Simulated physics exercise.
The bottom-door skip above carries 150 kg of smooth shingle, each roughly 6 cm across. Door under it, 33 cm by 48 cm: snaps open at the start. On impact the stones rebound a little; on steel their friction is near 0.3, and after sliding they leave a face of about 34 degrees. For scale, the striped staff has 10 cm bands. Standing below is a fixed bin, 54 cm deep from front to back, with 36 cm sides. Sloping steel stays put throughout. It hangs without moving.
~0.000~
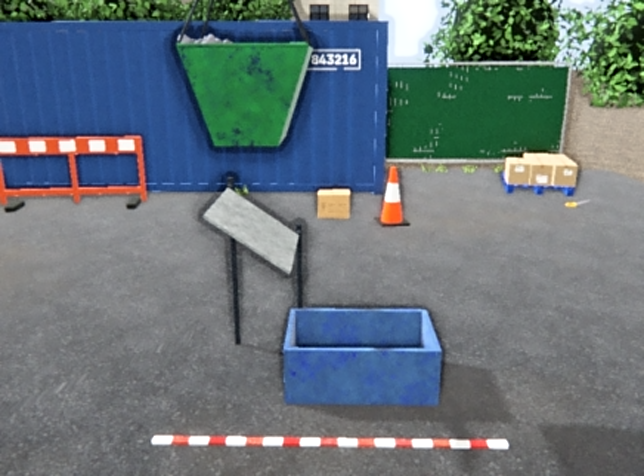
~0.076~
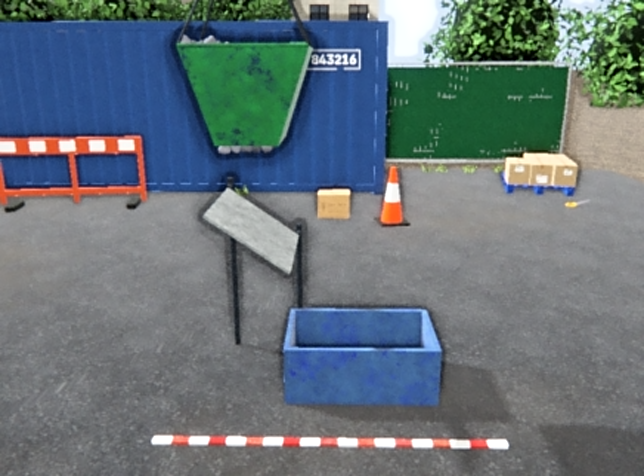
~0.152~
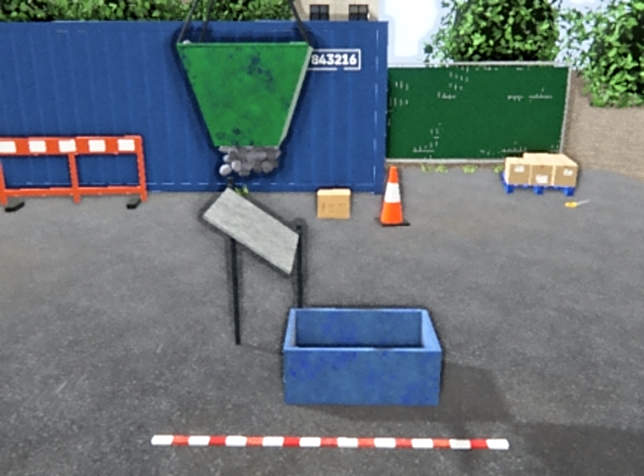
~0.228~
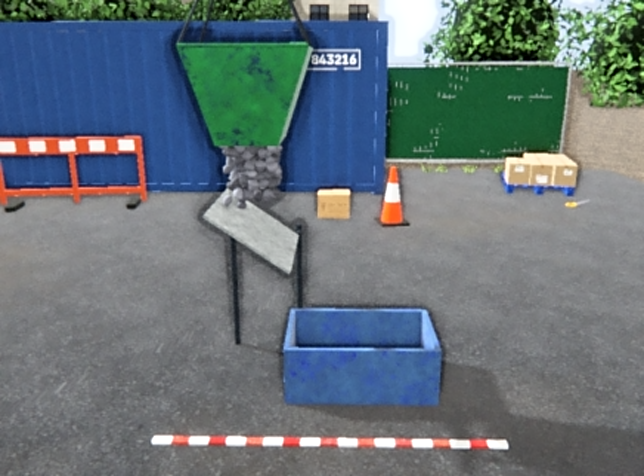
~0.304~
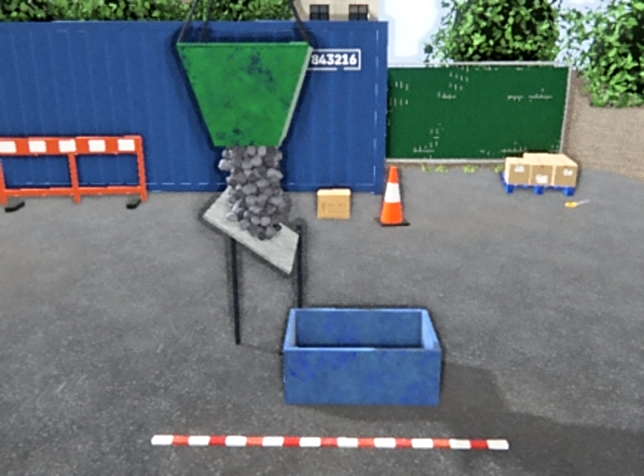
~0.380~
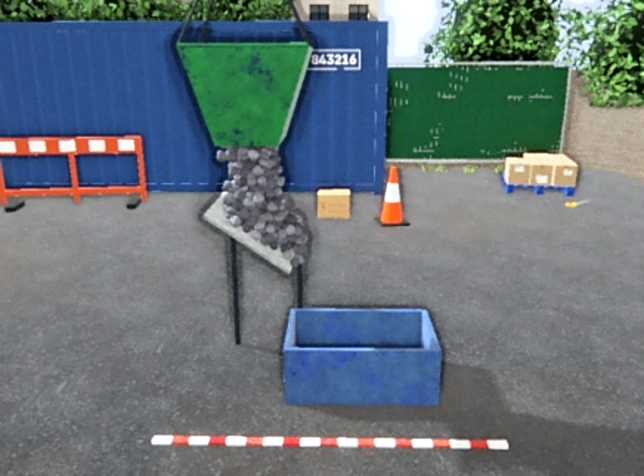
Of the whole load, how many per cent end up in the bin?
Some 52 per cent of it.
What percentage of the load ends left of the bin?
About 0 per cent.
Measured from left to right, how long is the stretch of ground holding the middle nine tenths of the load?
110 cm.
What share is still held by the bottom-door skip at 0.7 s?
Some 0 per cent is still held.
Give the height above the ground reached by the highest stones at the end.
26 cm.
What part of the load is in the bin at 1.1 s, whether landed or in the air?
Roughly 50 percent by that time.
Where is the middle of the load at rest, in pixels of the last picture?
(391, 369).
After 0.7 s, 0 % in the bottom-door skip, 36 % on the steel, 6 % falling or lying left of the bin, 36 % falling or lying in the bin, 22 % falling or lying beside or right of the bin; the stones farthest right are at (428, 389).
After 1.1 s, 0 % in the bottom-door skip, 1 % on the steel, 1 % falling or lying left of the bin, 51 % falling or lying in the bin, 47 % falling or lying beside or right of the bin; the stones farthest right are at (509, 402).
After 1.7 s, 0 % in the bottom-door skip, 1 % falling or lying left of the bin, 52 % falling or lying in the bin, 47 % falling or lying beside or right of the bin; the stones farthest right are at (630, 408).
After 2.6 s, 0 % in the bottom-door skip, 1 % falling or lying left of the bin, 52 % falling or lying in the bin, 47 % falling or lying beside or right of the bin.
After 4.5 s, 0 % in the bottom-door skip, 1 % left of the bin, 52 % in the bin, 47 % beside or right of the bin.
